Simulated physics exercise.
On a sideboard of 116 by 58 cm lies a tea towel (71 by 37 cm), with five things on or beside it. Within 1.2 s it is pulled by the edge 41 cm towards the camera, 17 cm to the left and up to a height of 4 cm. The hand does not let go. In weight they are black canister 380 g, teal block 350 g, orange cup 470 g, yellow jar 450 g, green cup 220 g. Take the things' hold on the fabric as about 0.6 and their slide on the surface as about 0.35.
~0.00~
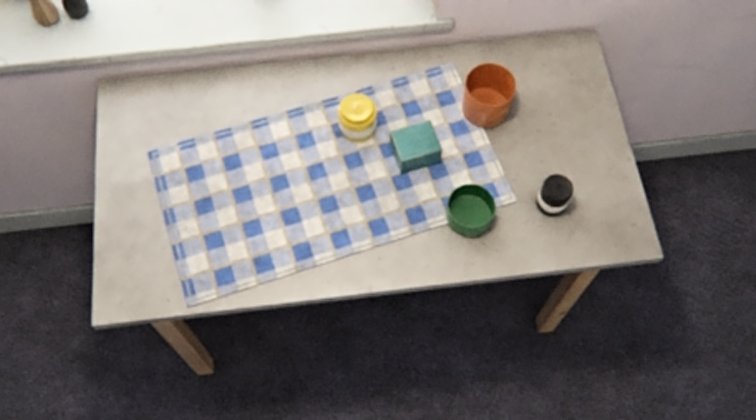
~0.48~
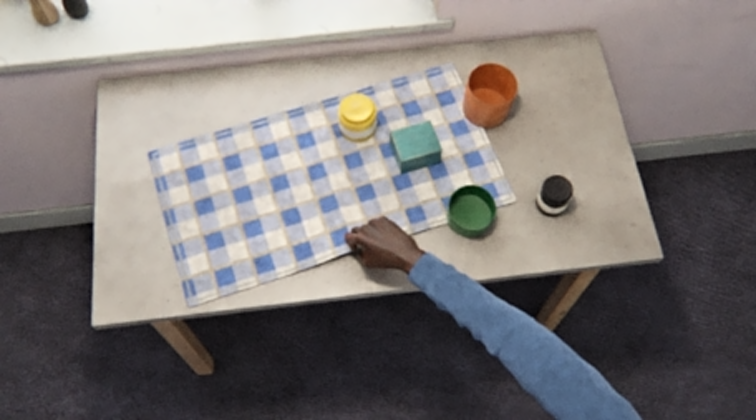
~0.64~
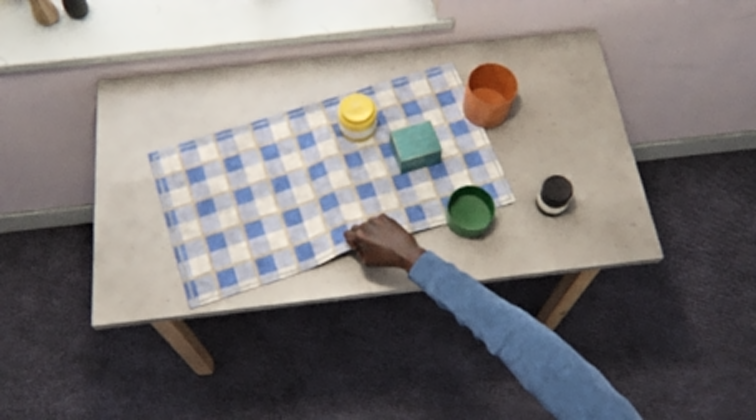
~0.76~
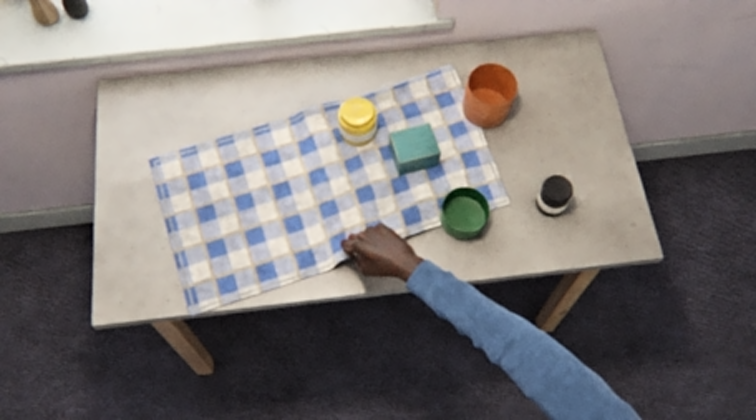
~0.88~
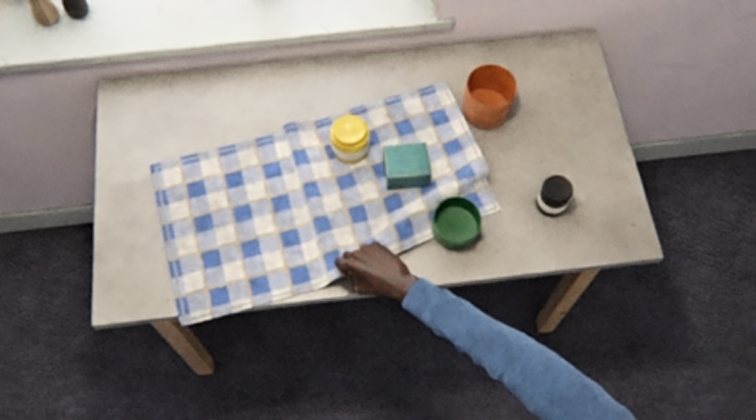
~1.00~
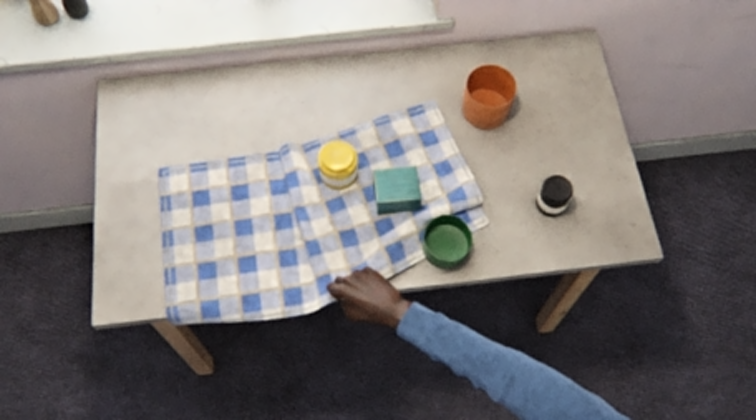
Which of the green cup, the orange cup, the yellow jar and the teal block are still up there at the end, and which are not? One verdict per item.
In order: The green cup fails to stay up; the orange cup fails to come off; the yellow jar fails to stay up; the teal block fails to stay up.
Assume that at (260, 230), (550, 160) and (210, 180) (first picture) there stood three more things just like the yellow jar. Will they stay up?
Taking them one by one: Is lost, then is left on top, then is lost.
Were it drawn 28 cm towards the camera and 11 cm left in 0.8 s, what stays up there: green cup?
Outcome: Green cup leaves the top.
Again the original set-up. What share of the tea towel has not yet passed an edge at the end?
Near 5 in a hundred.
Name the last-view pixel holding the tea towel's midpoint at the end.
(258, 371) or thereabouts.
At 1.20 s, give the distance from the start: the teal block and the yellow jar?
Roughly teal block 20 cm and yellow jar 25 cm.
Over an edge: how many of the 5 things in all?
Total: 3.
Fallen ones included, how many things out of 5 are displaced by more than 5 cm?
Counted result: 3.
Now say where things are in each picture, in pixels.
The first frame shows green cup (472, 205); orange cup (491, 84); yellow jar (357, 107); teal block (416, 140); tea towel corners (188, 307) (148, 152) (452, 63) (516, 201).
The second frame shows tea towel corners (188, 307) (148, 153); grip (357, 249).
The third frame shows tea towel corners (190, 309) (148, 154); grip (357, 247).
The fourth frame shows teal block (415, 142); yellow jar (357, 111); green cup (465, 208); tea towel corners (191, 316) (149, 160); grip (354, 256).
The fifth frame shows teal block (407, 160); yellow jar (350, 129); green cup (457, 218); tea towel corners (182, 326) (150, 165); grip (349, 274).
The sixth frame shows green cup (448, 237); orange cup (491, 86); yellow jar (337, 155); teal block (397, 184); tea towel corners (159, 169) (434, 100) (490, 223); grip (341, 299).
At 1.2 s, 75 % of the tea towel is still over the top; yellow jar 24 cm off its start, teal block 22 cm off its start, green cup 19 cm off its start.
At 1.4 s, 50 % of the tea towel is still over the top; yellow jar 35 cm off its start, teal block 33 cm off its start, green cup over the edge.
At 1.6 s, 15 % of the tea towel is still over the top; yellow jar 46 cm off its start at (302, 322), green cup over the edge, teal block over the edge.
At 1.8 s, 5 % of the tea towel is still over the top; yellow jar over the edge, teal block over the edge, green cup over the edge.
At 3.4 s, 5 % of the tea towel is still over the top; yellow jar over the edge, teal block over the edge, green cup over the edge, orange cup 0 cm off its start at (491, 86).
